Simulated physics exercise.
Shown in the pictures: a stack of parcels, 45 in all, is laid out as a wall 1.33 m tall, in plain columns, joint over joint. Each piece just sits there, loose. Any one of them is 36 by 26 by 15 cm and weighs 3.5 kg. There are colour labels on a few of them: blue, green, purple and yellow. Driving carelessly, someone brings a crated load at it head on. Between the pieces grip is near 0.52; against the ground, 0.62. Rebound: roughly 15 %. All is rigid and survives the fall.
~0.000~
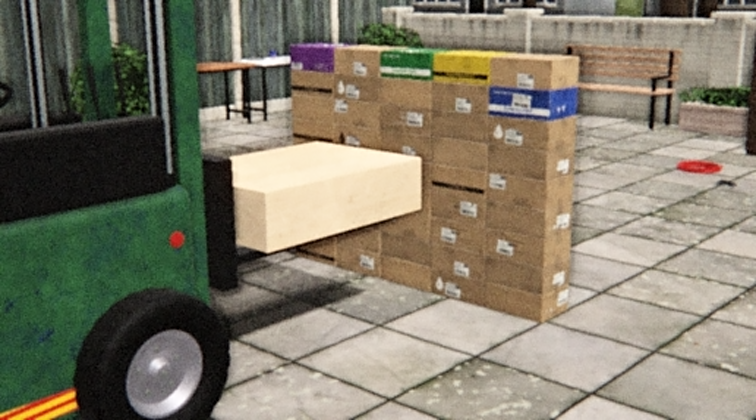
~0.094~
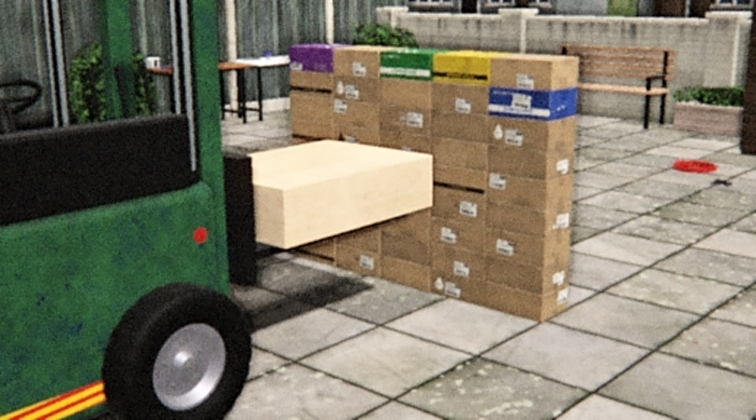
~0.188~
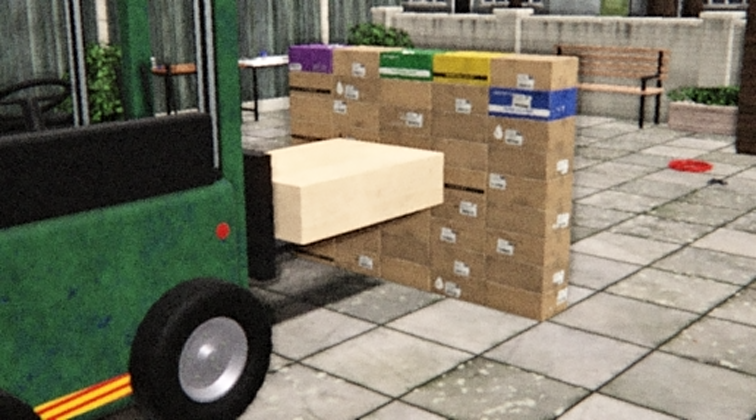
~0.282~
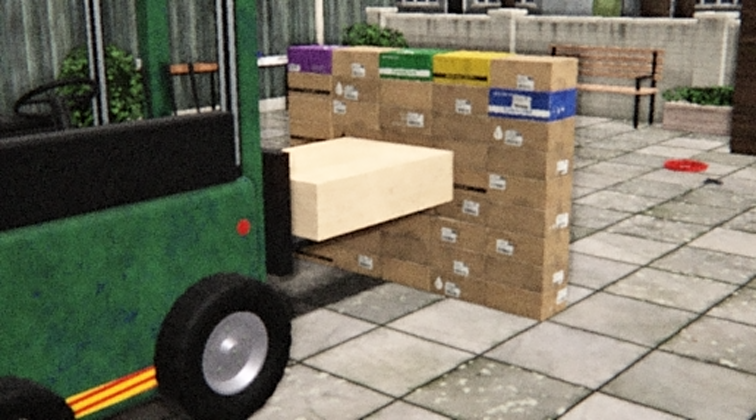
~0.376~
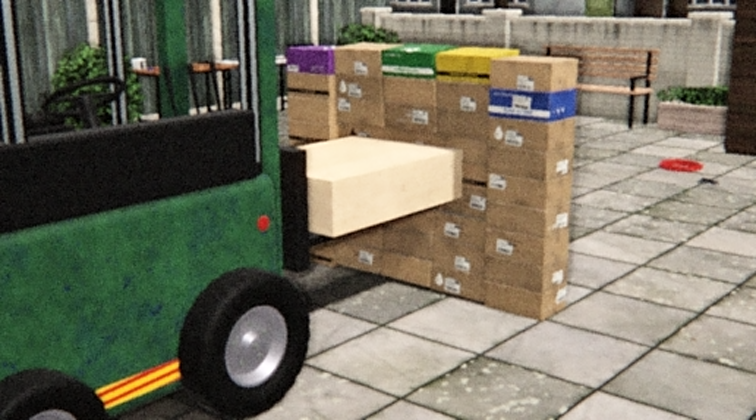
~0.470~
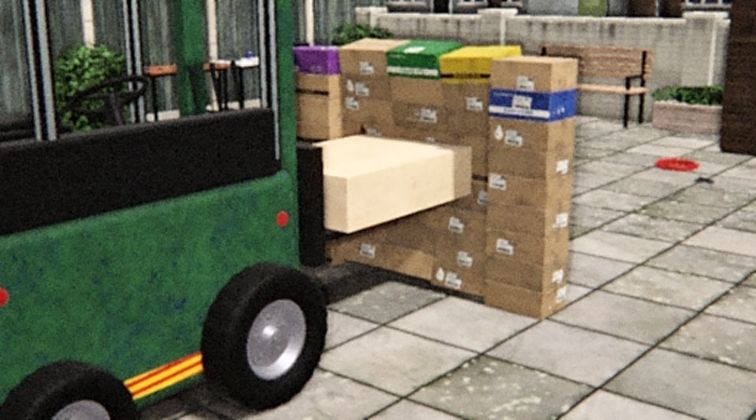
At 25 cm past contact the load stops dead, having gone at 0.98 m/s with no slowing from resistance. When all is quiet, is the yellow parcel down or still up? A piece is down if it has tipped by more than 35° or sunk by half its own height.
The yellow parcel drops.
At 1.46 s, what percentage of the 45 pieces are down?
60 %.
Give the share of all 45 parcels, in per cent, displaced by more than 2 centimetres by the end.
The shifted ones make up 60 per cent.
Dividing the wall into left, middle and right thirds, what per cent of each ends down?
The thirds come out at 50 on the left, 100 in the middle and 50 on the right, in per cent.
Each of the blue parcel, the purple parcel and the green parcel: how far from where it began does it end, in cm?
Shift in cm - blue: 0; purple: 0; green: 95.
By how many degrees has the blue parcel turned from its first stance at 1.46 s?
Around 0° from its start.
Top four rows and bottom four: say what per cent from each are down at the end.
60 % and 60 %.
Around 0.58 s, none of the 45 parcels down, 27 disturbed; yellow parcel tipped 19°; green parcel tipped 23°.
Around 0.76 s, 27 of the 45 parcels down; yellow parcel tipped 45°, 20 cm lower; green parcel tipped 51°, 24 cm lower.
Around 0.98 s, 27 of the 45 parcels down; yellow parcel tipped 72°, 84 cm lower; green parcel 64 cm lower.
Around 1.46 s, 27 of the 45 parcels down; yellow parcel on its side; green parcel upside down.
Finally (3.1 s), 27 of the 45 parcels down; yellow parcel on its side; green parcel upside down; blue parcel unmoved. Seen by the last camera, middles, yellow parcel near (514, 217), green parcel near (448, 217).
